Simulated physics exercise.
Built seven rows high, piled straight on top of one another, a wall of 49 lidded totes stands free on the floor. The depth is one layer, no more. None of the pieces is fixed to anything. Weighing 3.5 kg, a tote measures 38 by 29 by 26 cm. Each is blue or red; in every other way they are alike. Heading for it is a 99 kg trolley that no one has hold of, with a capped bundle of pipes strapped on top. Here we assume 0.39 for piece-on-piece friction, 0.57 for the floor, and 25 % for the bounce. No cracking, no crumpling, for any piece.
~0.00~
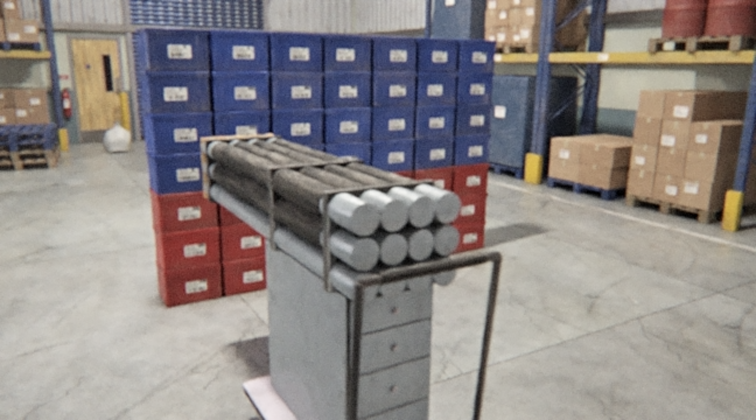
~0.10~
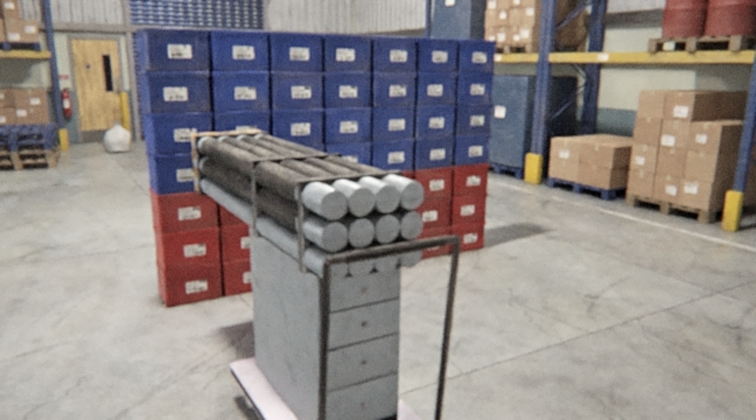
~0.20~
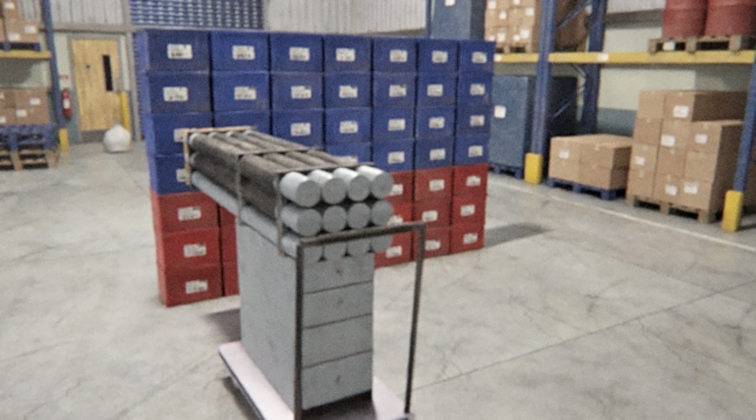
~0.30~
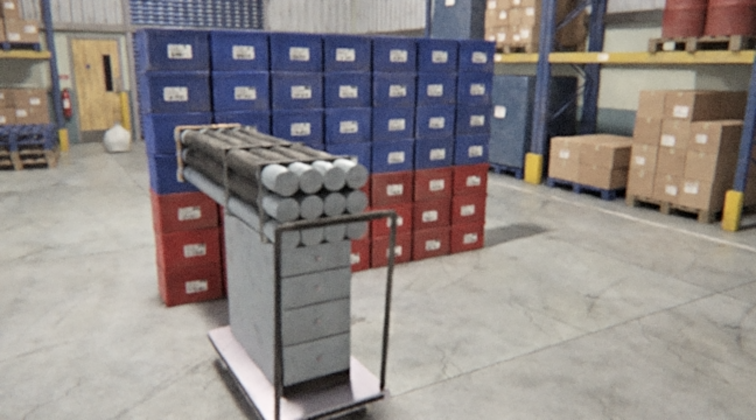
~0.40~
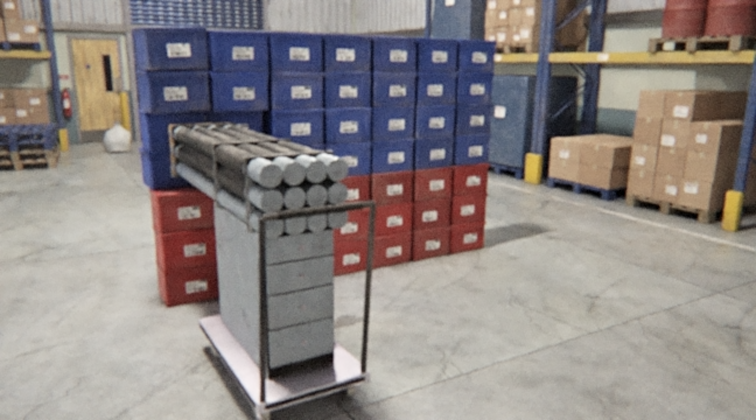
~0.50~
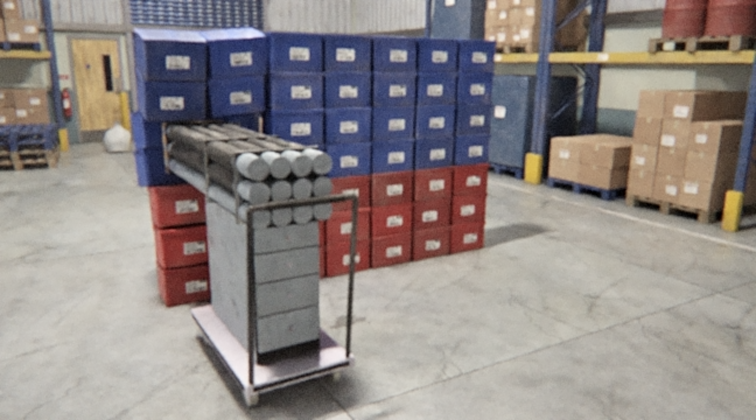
A trolley loaded with grey pipes rolls into a blue and red tote wall, shifting several totes.
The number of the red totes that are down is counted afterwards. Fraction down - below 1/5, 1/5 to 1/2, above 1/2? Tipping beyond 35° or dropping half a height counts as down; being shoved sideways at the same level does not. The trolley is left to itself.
Below 1/5.
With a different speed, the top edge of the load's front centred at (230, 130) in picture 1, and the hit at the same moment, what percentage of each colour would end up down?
Result - red: 30%; blue: 30%.
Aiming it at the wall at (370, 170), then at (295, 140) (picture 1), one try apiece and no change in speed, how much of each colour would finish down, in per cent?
For red it's 10 then 0 per cent, for blue 30 then 20 per cent.
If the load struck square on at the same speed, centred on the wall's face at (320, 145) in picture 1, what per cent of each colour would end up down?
Red 0 %, blue 30 %.
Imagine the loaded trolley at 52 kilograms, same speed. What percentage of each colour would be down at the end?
The split would be red 0, then blue 30 per cent.
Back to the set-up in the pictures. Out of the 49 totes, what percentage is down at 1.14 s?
By then, 15 per cent.
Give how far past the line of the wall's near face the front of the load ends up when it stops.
Offset past line: Approx. 140 cm.
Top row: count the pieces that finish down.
The number is 2.
Around 0.74 s, load 68 cm past the wall's line, still rolling; none of the 21 red totes down (7 of 49 in all colours); top red tote tipped 7°; top blue tote tipped 47°, 19 cm lower.
Around 1.14 s, load 1.13 m past the wall's line, still rolling; none of the 21 red totes down (7 of 49 in all colours); top red tote displaced 23 cm; top blue tote on its side.
Around 1.90 s, load 1.40 m past the wall's line, stopped; none of the 21 red totes down (8 of 49 in all colours); top red tote displaced 44 cm; top blue tote on its side.
Finally (3.5 s), load 1.40 m past the wall's line, stopped; none of the 21 red totes down (8 of 49 in all colours); top red tote displaced 44 cm; top blue tote on its side. That is 0 per cent. Seen by the last camera, middles, top red tote near (228, 190).
